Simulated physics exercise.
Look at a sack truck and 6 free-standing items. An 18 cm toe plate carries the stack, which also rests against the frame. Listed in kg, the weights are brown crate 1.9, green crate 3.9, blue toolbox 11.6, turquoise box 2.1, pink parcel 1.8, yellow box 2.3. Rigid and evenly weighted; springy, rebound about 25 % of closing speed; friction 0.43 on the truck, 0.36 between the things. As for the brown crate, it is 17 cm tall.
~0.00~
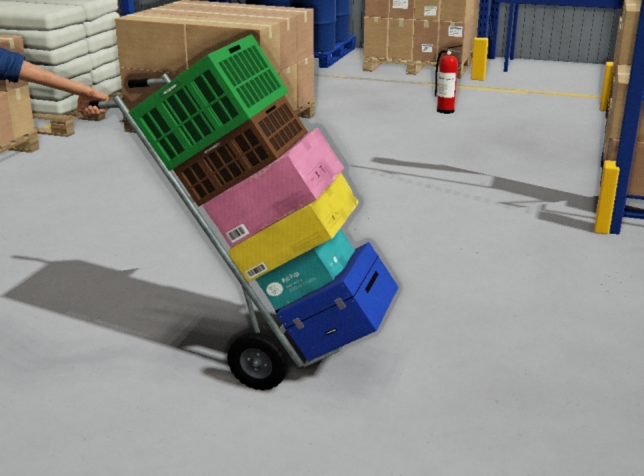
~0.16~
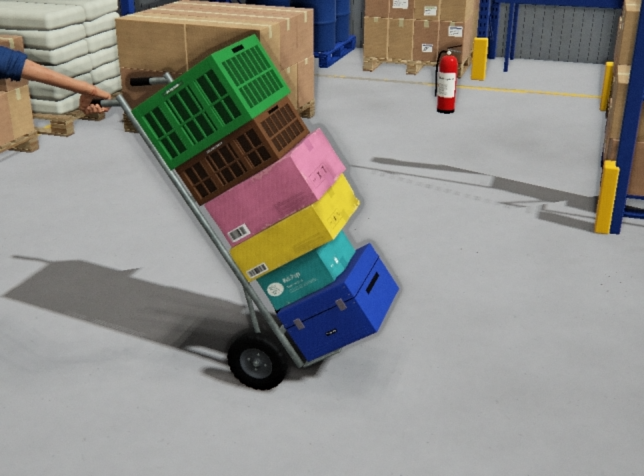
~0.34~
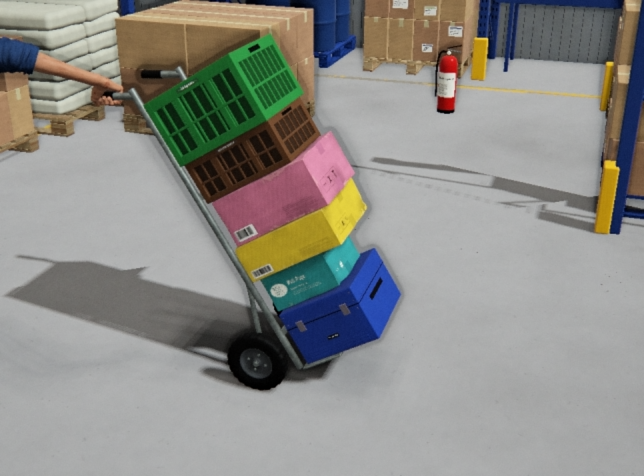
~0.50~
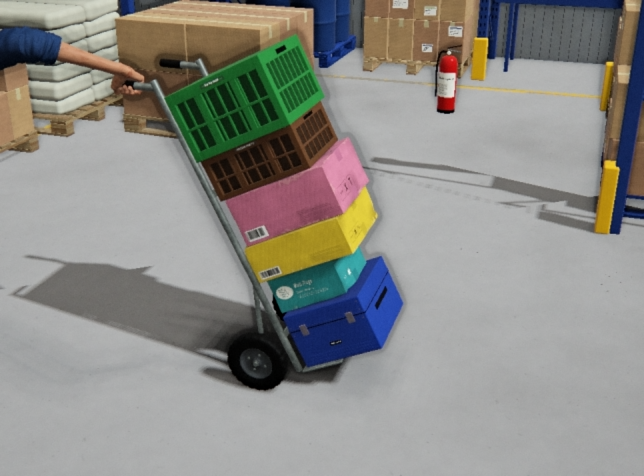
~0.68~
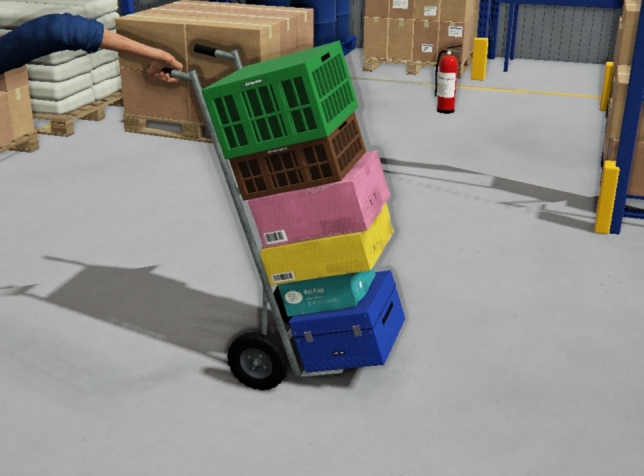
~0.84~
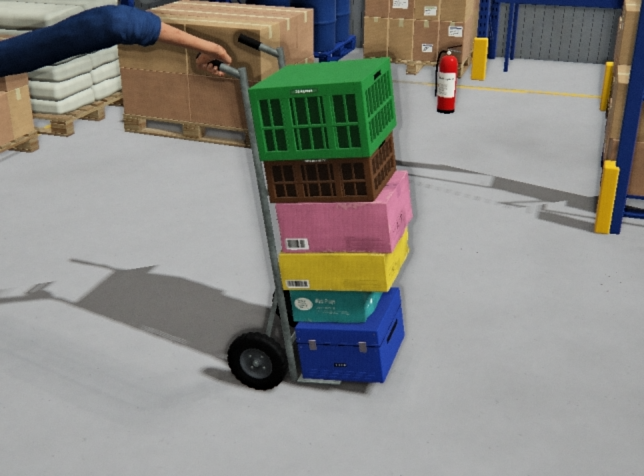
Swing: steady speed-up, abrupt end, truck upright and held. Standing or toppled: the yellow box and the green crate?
Yellow box: Toppled, green crate: Toppled.
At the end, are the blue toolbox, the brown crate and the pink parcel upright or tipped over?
Well, the blue toolbox holds steady, the brown crate tumbles down, and the pink parcel tumbles down.
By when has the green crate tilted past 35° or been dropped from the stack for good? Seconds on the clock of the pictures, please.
Roughly at the 1.3 s mark.
After 1.24 s, truck upright; green crate 23° off its base near (457, 141); yellow box 23° off its base near (389, 267); brown crate 23° off its base.
After 1.64 s, truck upright; brown crate, green crate, pink parcel and yellow box now dropped from the stack; turquoise box 74° off its base; blue toolbox 4° off its base.
After 1.94 s, truck upright; turquoise box now dropped from the stack; blue toolbox 4° off its base.
In the end (3.3 s), dropped from the stack and tipped over, brown crate, green crate, turquoise box, pink parcel and yellow box; blue toolbox under 10 cm from the start. At the end, from the last picture's camera, yellow box near (512, 353).
